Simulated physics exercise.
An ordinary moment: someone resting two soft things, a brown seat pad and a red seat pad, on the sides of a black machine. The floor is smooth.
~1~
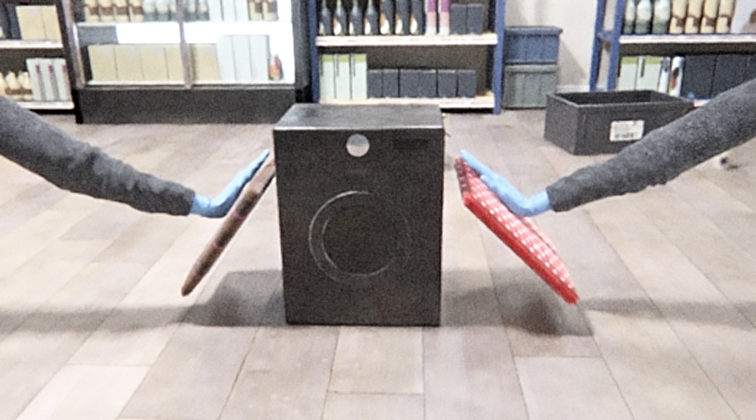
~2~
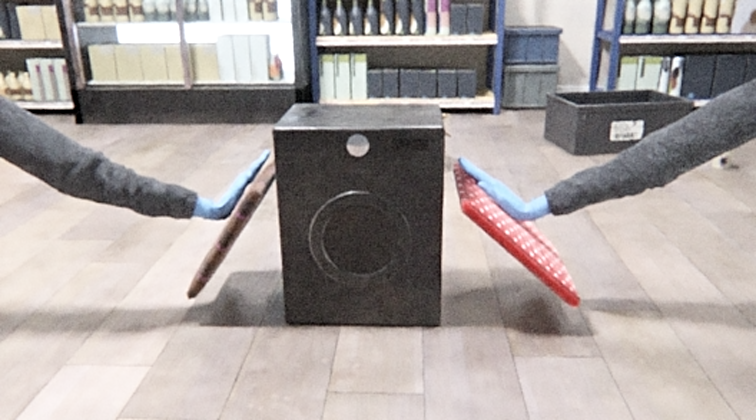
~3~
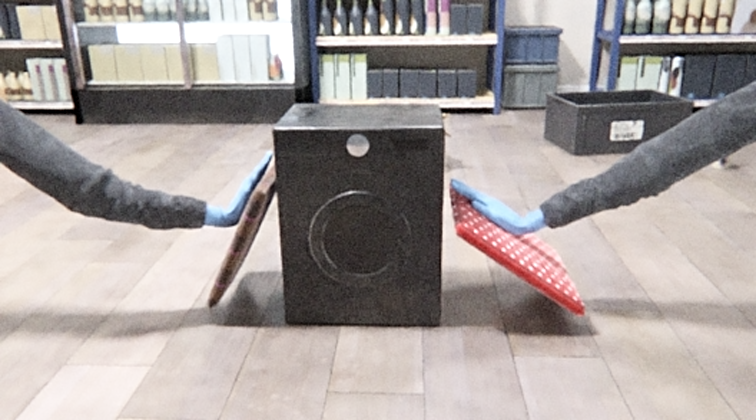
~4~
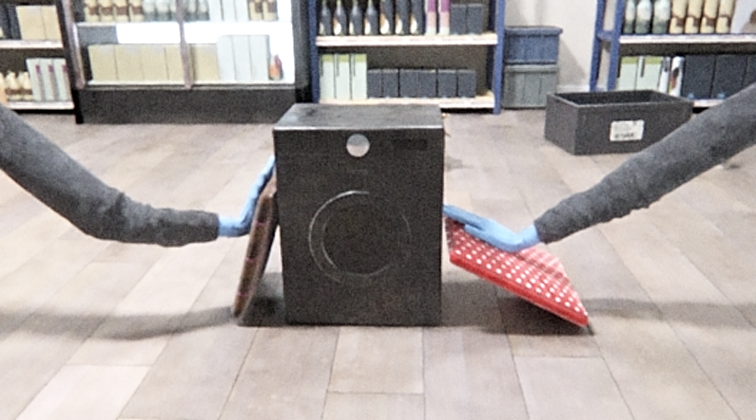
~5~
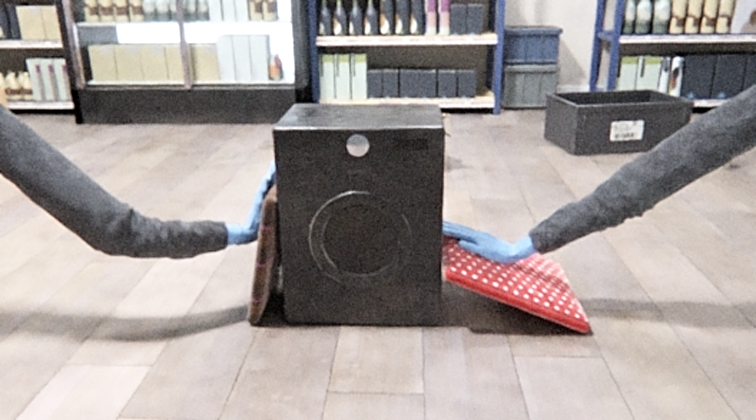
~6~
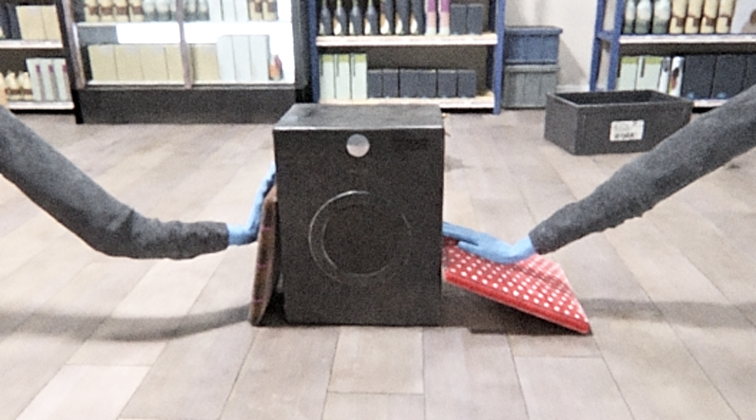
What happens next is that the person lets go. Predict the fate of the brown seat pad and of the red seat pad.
The brown seat pad remains propped up. The red seat pad falls down.
Then, 0.24 s past the final frame, brown seat pad still up near (274, 241); red seat pad flat on the floor near (512, 292).
When it is over, brown seat pad still up near (274, 241); red seat pad flat on the floor near (511, 292). The brown seat pad remains propped up and the red seat pad slips and lies down.
